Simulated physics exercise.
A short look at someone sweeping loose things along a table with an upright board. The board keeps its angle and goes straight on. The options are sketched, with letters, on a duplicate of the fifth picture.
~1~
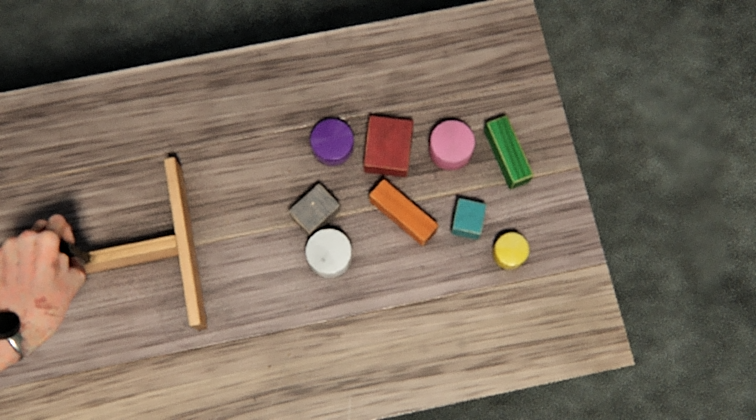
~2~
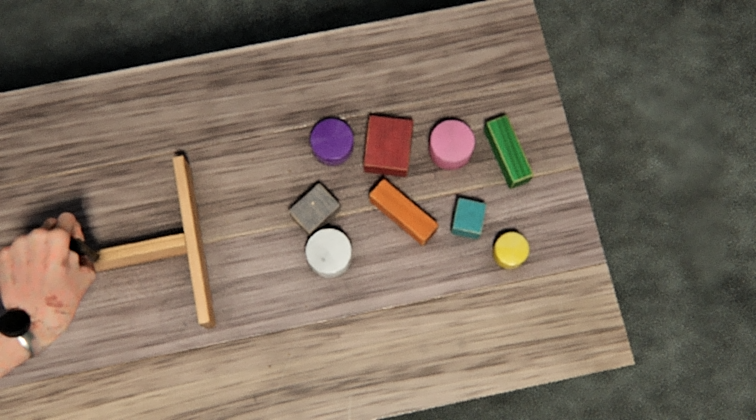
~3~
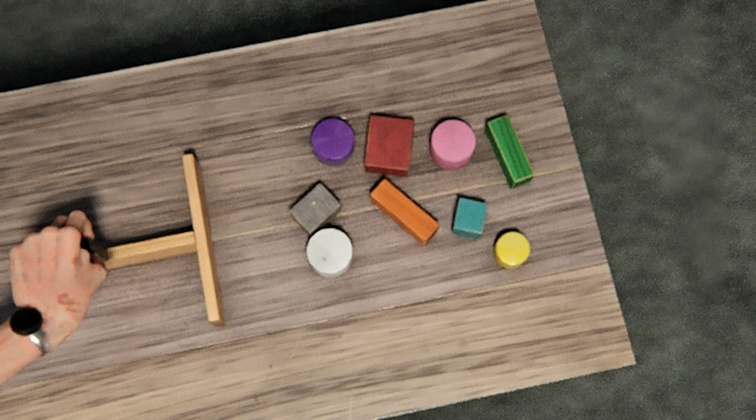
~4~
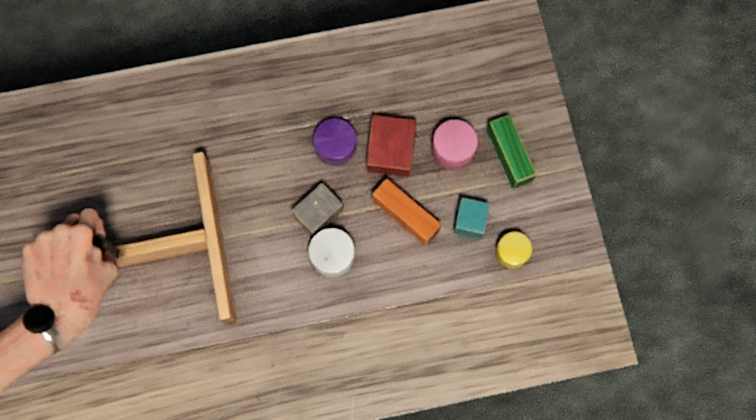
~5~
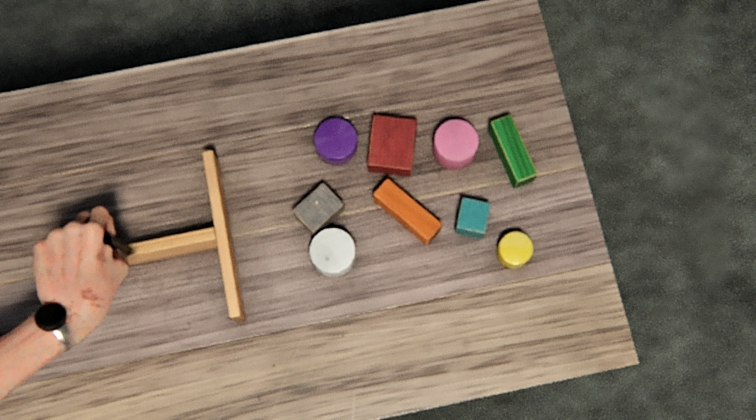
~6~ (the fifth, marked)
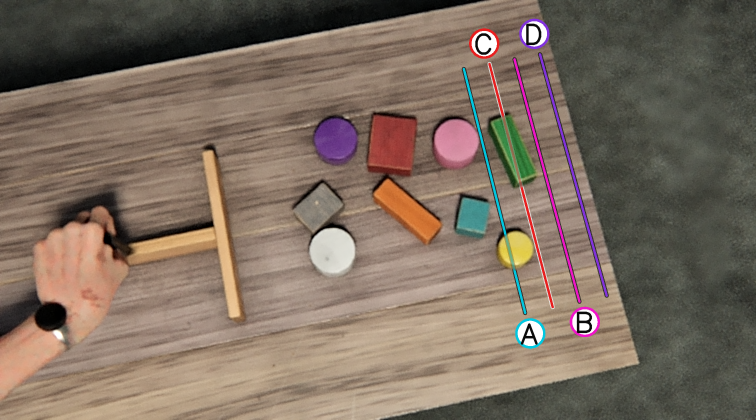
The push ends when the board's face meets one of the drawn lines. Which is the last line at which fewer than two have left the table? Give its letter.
The farthest such stop is A.
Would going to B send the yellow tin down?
No.
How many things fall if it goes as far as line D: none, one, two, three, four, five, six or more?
In all, six or more.
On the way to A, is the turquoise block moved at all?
By then, yes.
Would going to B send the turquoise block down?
Yes.
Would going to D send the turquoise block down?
Yes.
On the marked copy, A at (493, 187); B at (546, 176); C at (520, 181); D at (572, 171).
Following A. Soon after the start, board (321, 211); white tin (357, 249); grey block (352, 207).
Later, board (418, 192); green stick (529, 149); turquoise block (510, 208).
In the end, board (493, 177); green stick (577, 150); turquoise block (582, 201); none fallen.
As for the rest, B drops three; C drops two; D drops seven.
